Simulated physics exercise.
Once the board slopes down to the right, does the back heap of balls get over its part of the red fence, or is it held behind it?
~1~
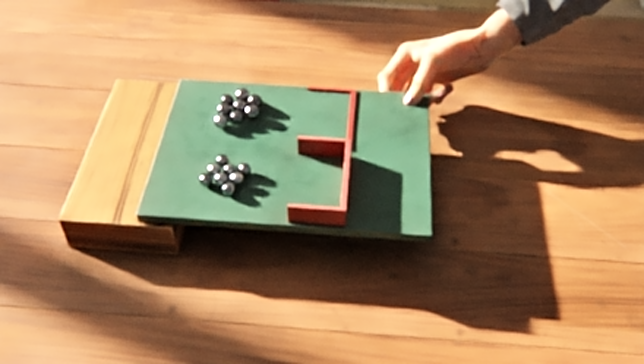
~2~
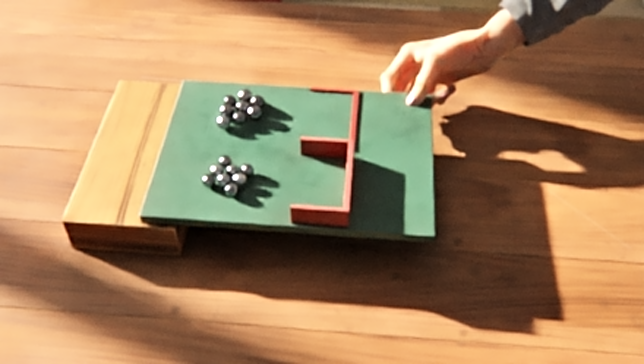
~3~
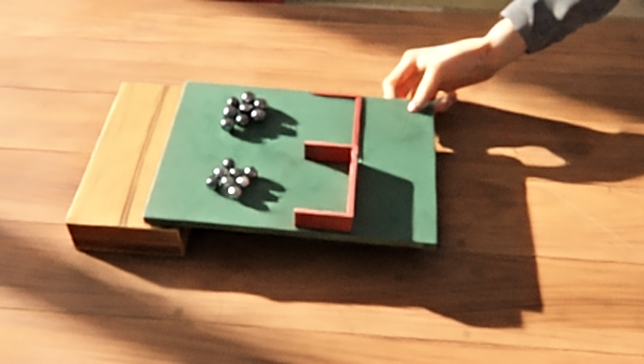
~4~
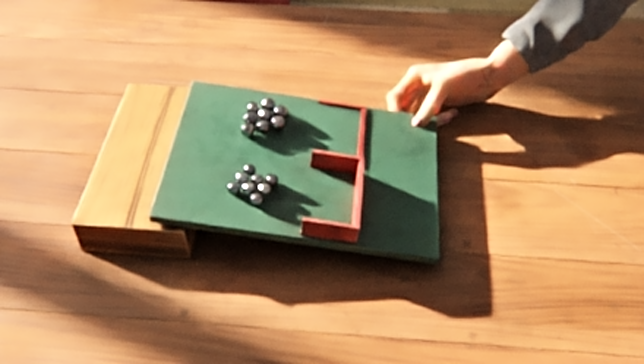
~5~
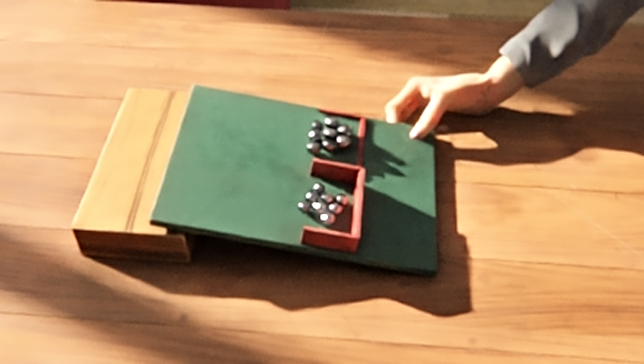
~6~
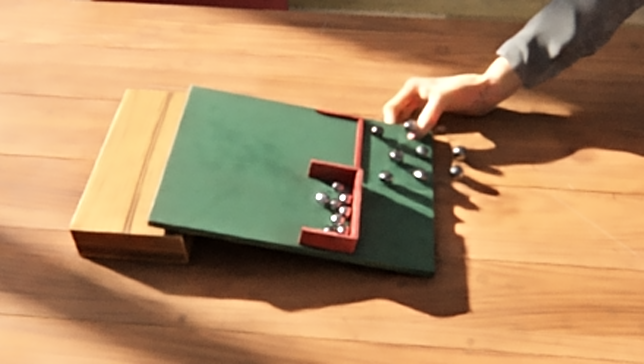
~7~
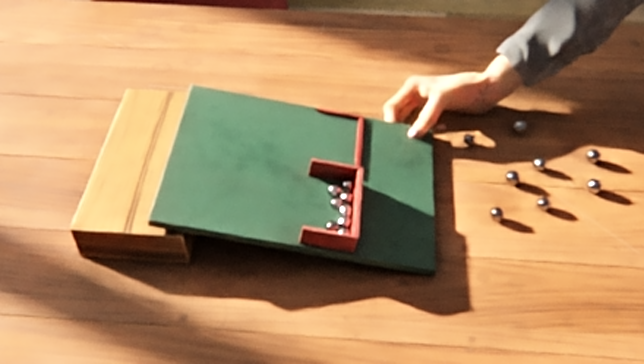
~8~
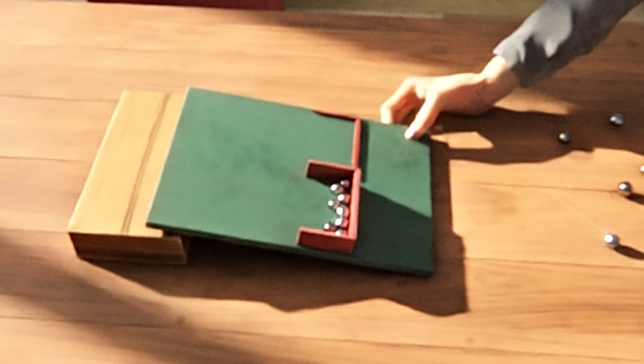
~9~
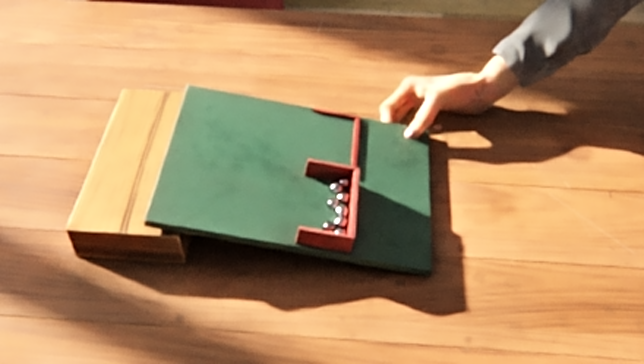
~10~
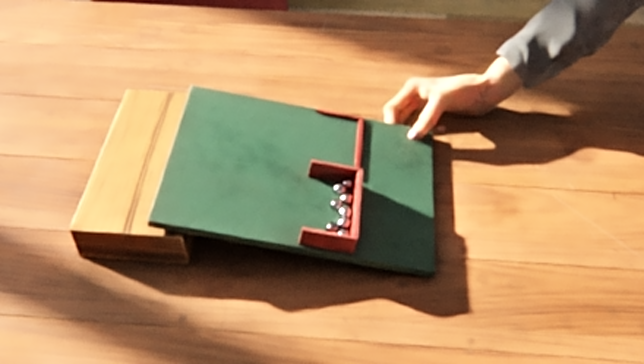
The back heap gets over its part of the red fence and rolls away off the board. The front heap is stopped by its own part and stays there.
